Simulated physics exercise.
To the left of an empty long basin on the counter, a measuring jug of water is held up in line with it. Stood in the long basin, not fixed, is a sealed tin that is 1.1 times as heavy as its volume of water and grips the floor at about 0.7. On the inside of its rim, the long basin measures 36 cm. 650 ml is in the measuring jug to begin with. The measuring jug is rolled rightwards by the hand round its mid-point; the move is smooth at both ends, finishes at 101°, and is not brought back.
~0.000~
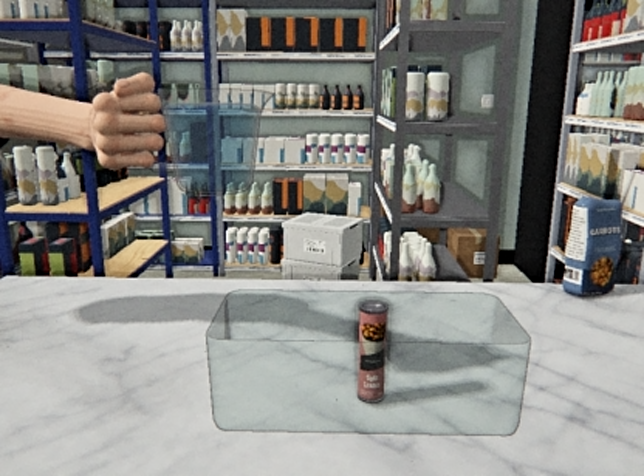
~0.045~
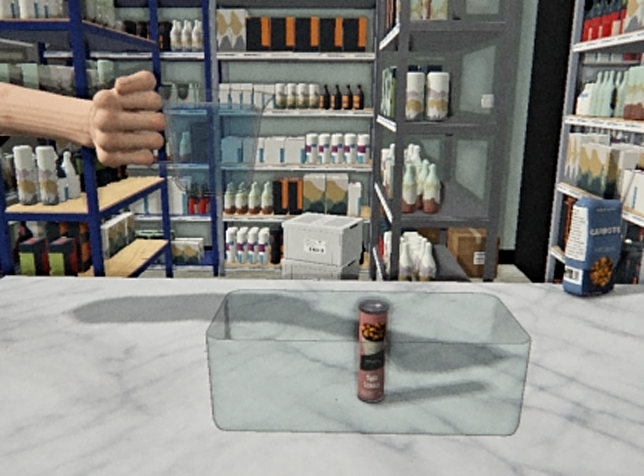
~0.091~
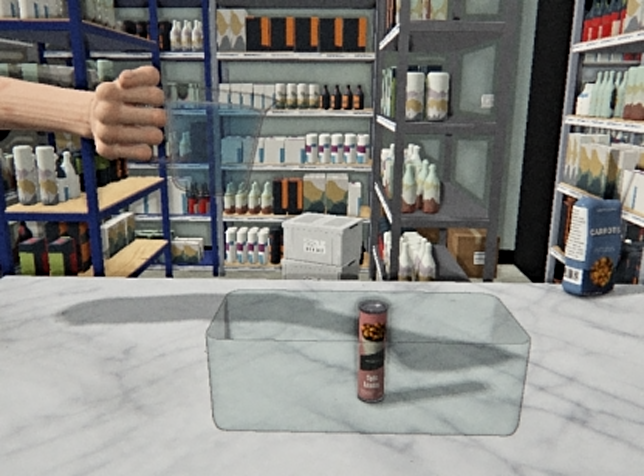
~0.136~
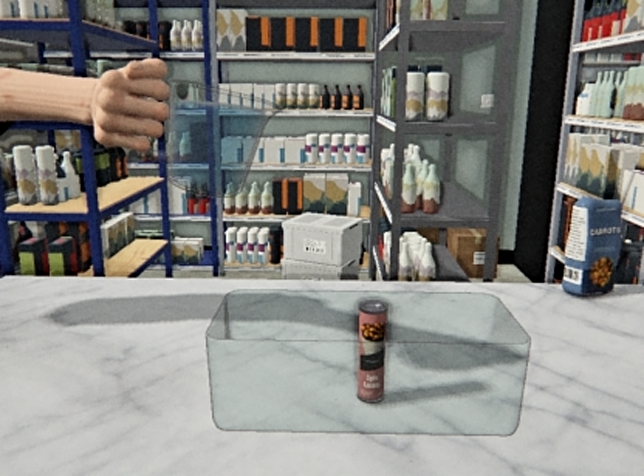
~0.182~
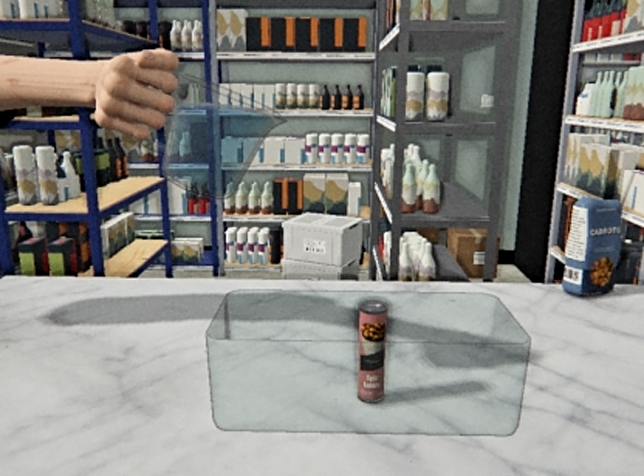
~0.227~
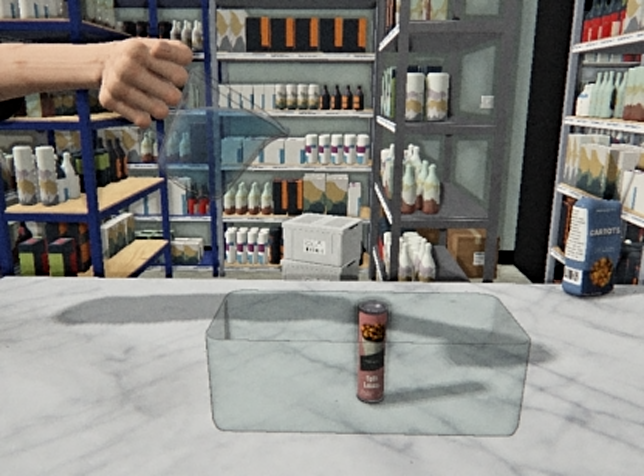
A hand tilting a clear jug of water gradually rightwards beside a clear long basin with a small tin standing in it.
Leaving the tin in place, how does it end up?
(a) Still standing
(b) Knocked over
(b) Knocked over.
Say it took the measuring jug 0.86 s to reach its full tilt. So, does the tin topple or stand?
The tin tips over.
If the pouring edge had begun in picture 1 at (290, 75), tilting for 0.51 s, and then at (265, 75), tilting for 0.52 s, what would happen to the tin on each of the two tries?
The tin overturns the first time and overturns the second time.
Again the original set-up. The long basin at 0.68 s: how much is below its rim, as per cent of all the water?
Reading: Approx. 64 %.
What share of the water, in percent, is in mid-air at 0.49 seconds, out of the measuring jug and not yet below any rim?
I'd put it at about 40 percent.
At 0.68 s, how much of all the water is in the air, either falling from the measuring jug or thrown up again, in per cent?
Airborne fraction: Approx. 24 %.
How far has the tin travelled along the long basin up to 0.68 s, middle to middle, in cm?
About 3 cm.
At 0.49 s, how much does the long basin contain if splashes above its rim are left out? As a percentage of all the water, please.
At that time the basin holds about 10 per cent of the liquid.
After 0.49 s the tilt is 93° and 48 per cent is still to pour; the tin stands where it began.
After 0.68 s the tilt is 101° and 10 per cent is still to pour; the tin leans 12°.
After 0.87 s the tilt is 101° and 1 per cent is still to pour; the tin lies on its side.
After 1.09 s the tilt is 101° and 0 per cent is still to pour; the tin lies on its side.
In the end the tin lies on its side.
